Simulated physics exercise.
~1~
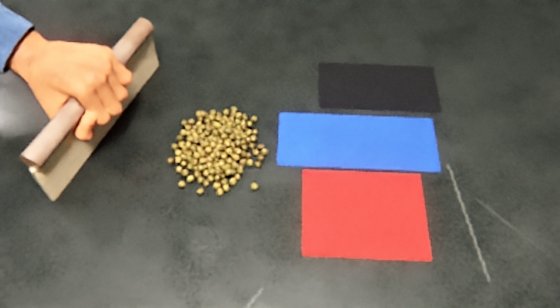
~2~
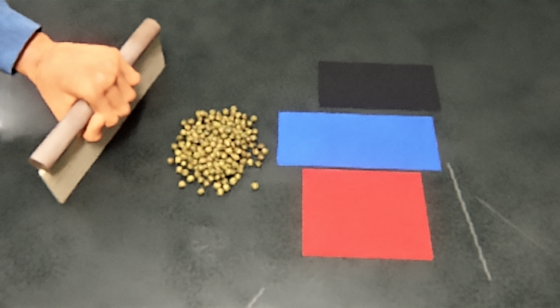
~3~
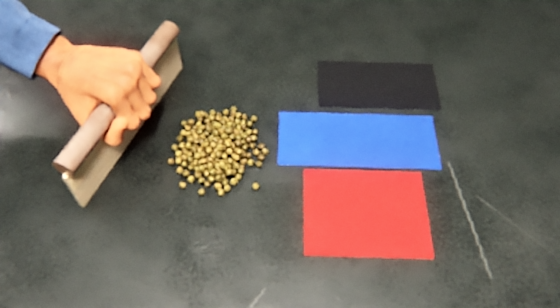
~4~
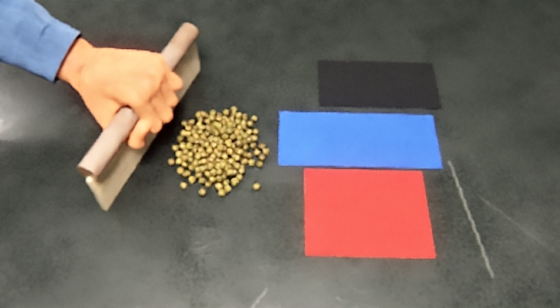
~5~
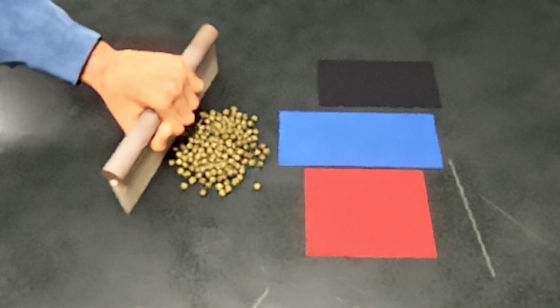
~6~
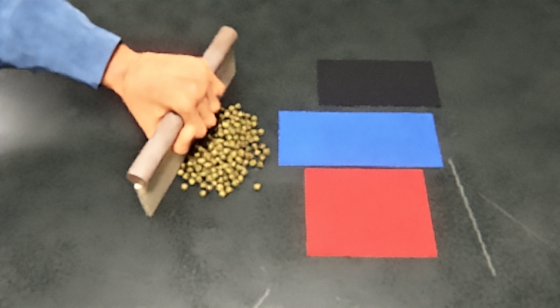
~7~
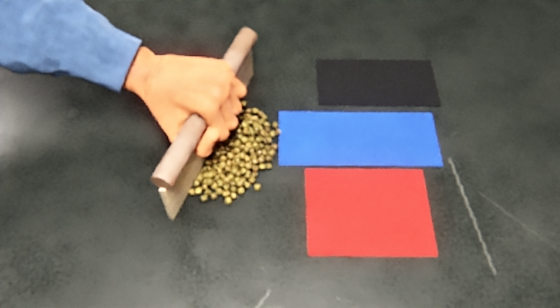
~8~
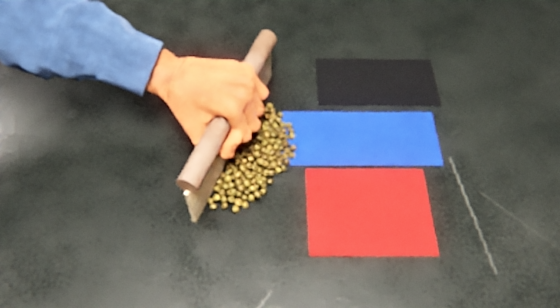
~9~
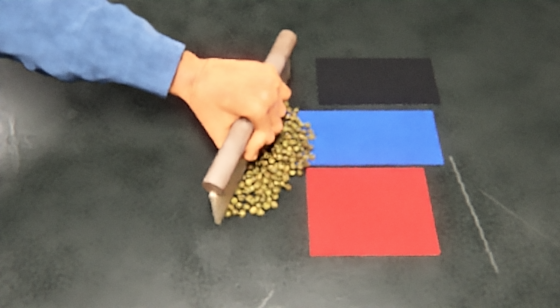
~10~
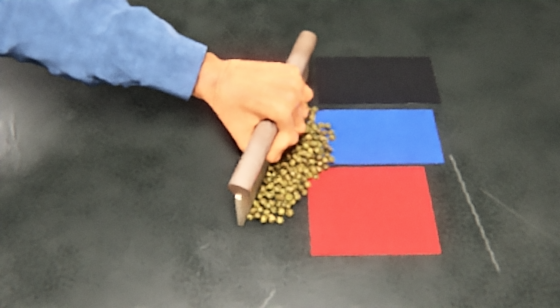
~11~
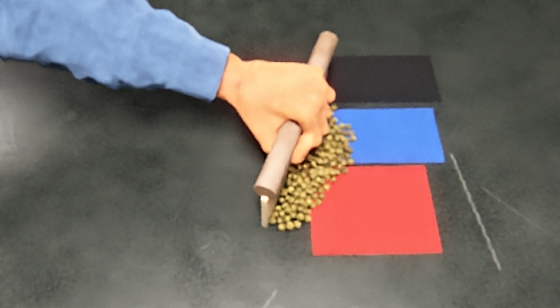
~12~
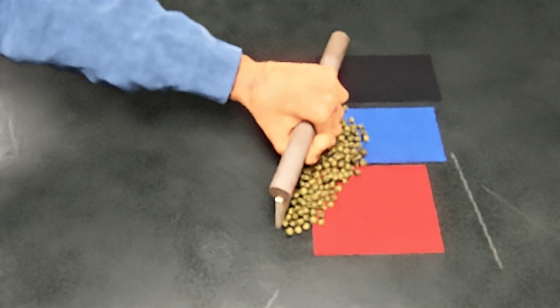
We see a hand in an orange glove push a scraper rightwards across a dark surface into a pile of small golden-brown pieces, driving them toward black, blue and red mats, until the pieces lie against the blade, partly over the blue and red mats.
